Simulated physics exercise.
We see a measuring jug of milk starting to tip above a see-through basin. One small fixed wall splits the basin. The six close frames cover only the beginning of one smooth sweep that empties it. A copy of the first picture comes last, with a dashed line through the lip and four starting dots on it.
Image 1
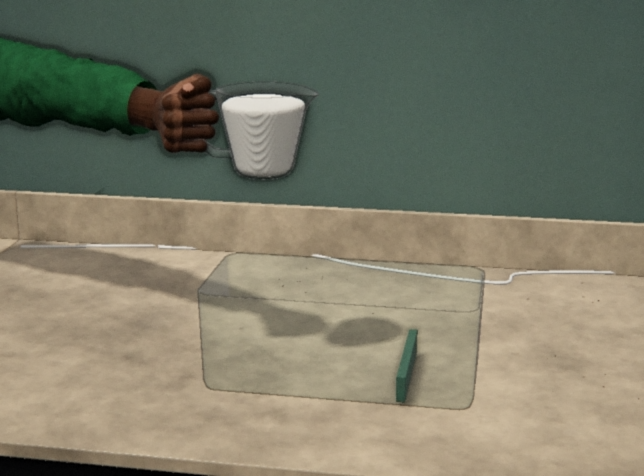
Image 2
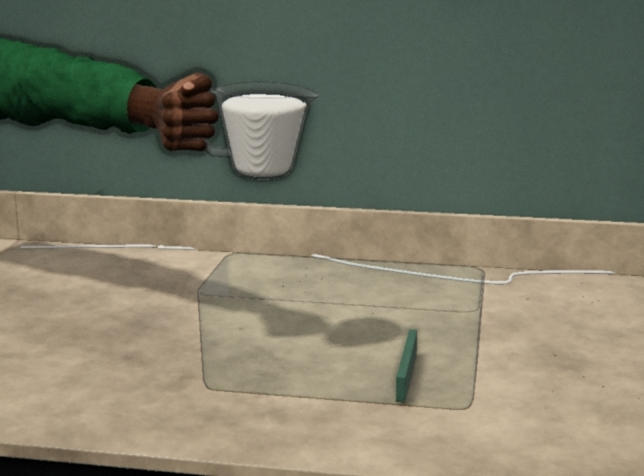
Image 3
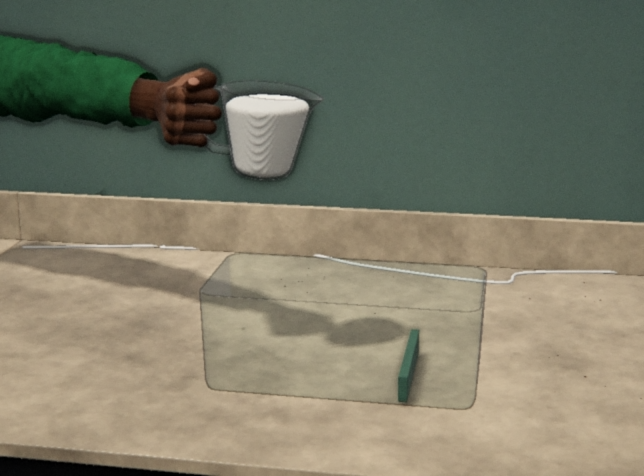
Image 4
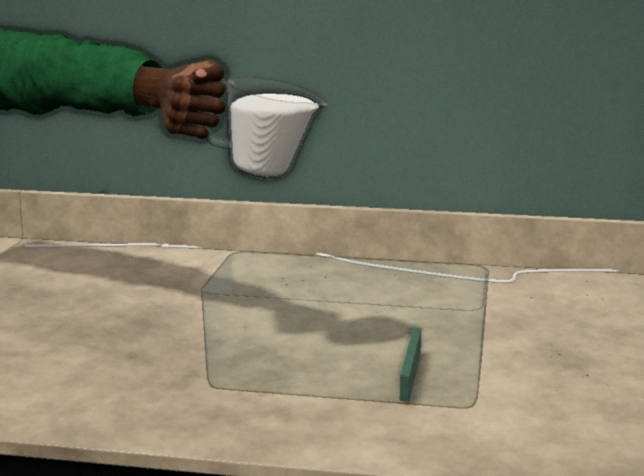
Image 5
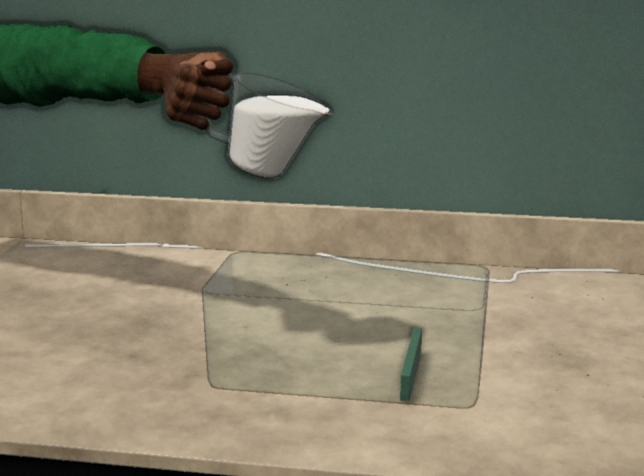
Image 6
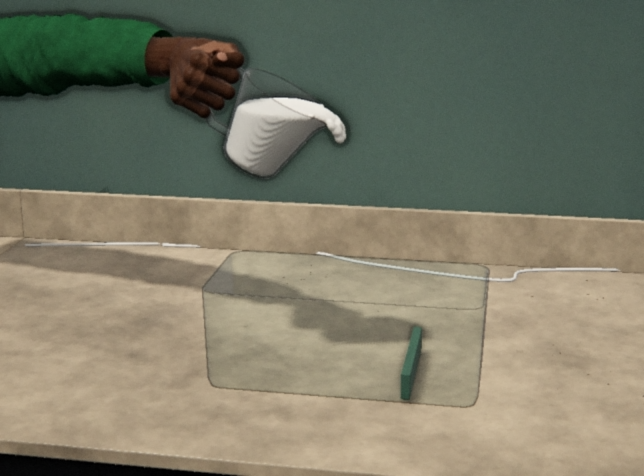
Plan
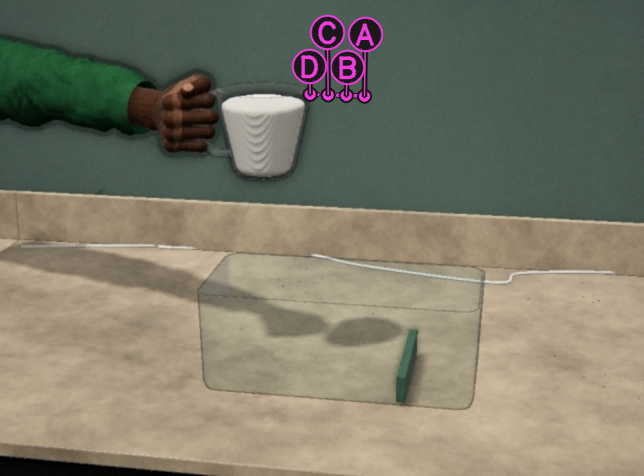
A hand in a green sleeve held a clear jug of milk above a see-through basin, then gradually tilted it to the right until milk began to come over the lip.
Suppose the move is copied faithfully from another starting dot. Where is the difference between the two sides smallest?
Go for B.
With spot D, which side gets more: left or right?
The left side.
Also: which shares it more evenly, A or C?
That would be A.
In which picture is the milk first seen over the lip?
In picture 6.
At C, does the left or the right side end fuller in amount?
More ends on the left.
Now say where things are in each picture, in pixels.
In the first picture, upright, lip at (317, 94); basin from (204, 386) to (474, 408); top of the wall at (408, 352); nothing has left yet.
In the second picture, upright, lip at (317, 95); nothing has left yet.
In the third picture, tipped about 5°, lip at (322, 99); nothing has left yet.
In the fourth picture, tipped about 11°, lip at (327, 105); nothing has left yet.
In the fifth picture, tipped about 20°, lip at (331, 114); nothing has left yet.
In the sixth picture, tipped about 30°, lip at (333, 124); milk is over the lip, down to (341, 139).
On the marked copy, A at (364, 96); B at (346, 95); C at (328, 94); D at (310, 94).
If A is chosen, about 30 % ends left of the wall and 68 % right of it.
If B is chosen, about 51 % ends left of the wall and 48 % right of it.
If C is chosen, about 81 % ends left of the wall and 17 % right of it.
If D is chosen, about 88 % ends left of the wall and 9 % right of it; 3 % is lost outside.
